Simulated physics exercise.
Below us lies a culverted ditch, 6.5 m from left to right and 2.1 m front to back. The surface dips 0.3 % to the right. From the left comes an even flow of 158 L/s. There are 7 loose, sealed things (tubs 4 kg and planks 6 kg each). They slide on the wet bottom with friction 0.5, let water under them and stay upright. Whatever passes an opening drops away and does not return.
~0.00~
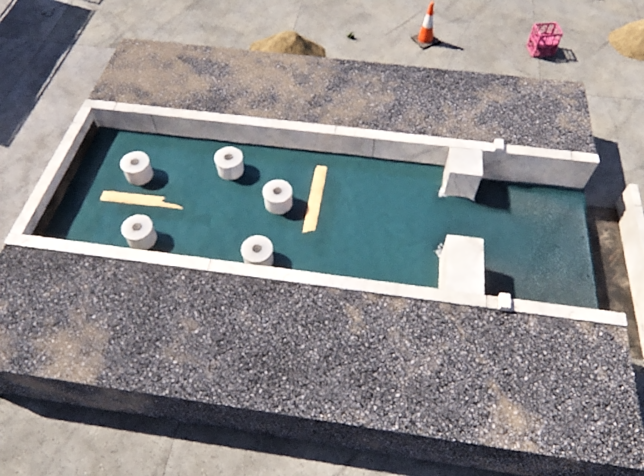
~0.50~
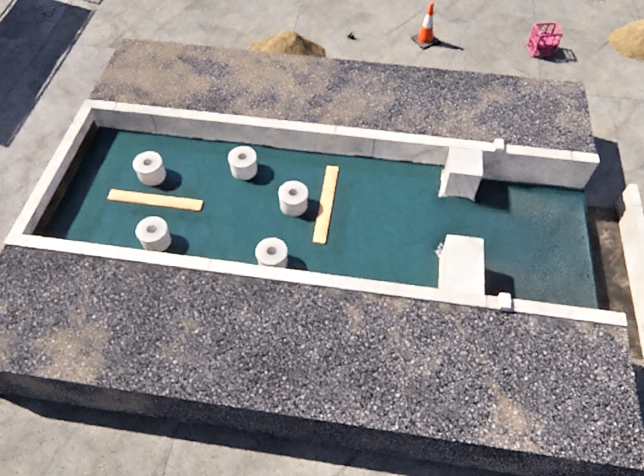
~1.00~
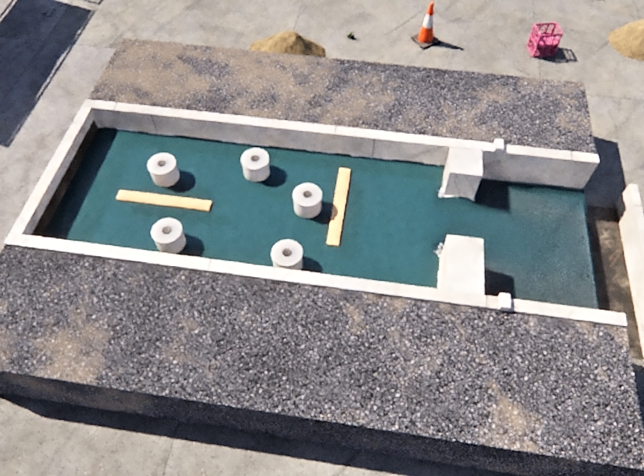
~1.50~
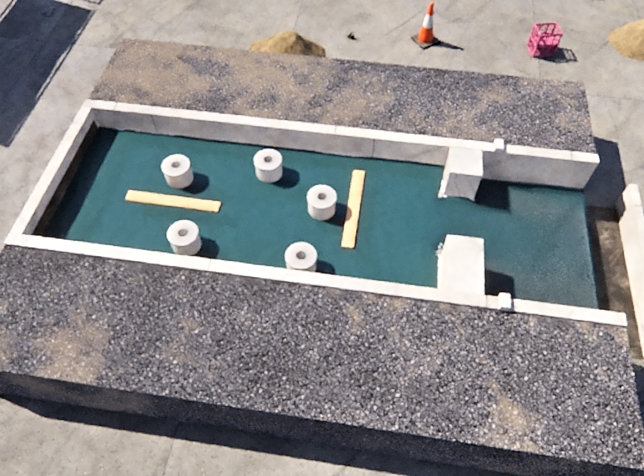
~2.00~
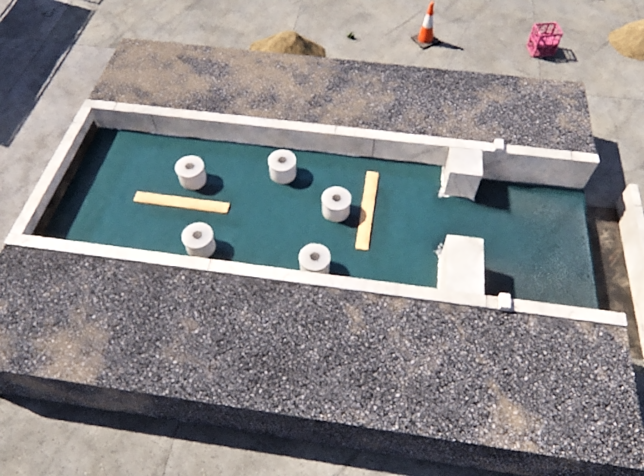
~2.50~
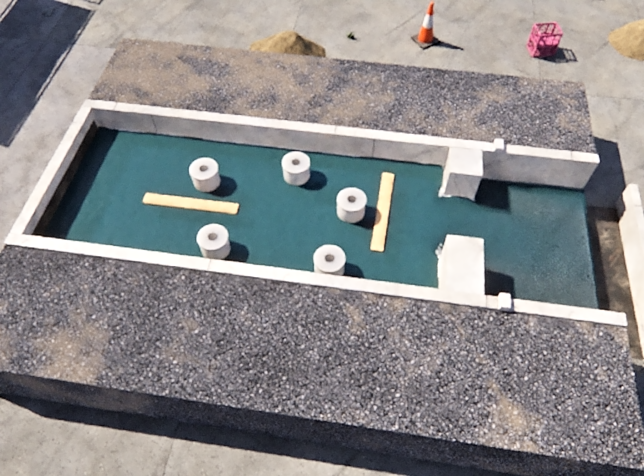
Five white tubs and two wooden planks drift together slowly rightward across the green water.
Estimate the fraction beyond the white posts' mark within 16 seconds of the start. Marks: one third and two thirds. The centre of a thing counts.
It is not even a third.
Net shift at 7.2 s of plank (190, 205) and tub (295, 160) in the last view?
In turn: 150 cm, 250 cm.
After 3.5 s 0 of 7 are over the mark; 7 afloat.
After 7.2 s 0 of 7 are over the mark; 7 afloat.
After 12.0 s 0 of 7 are over the mark; 7 afloat.
After 16.0 s 0 of 7 are over the mark; 7 afloat.
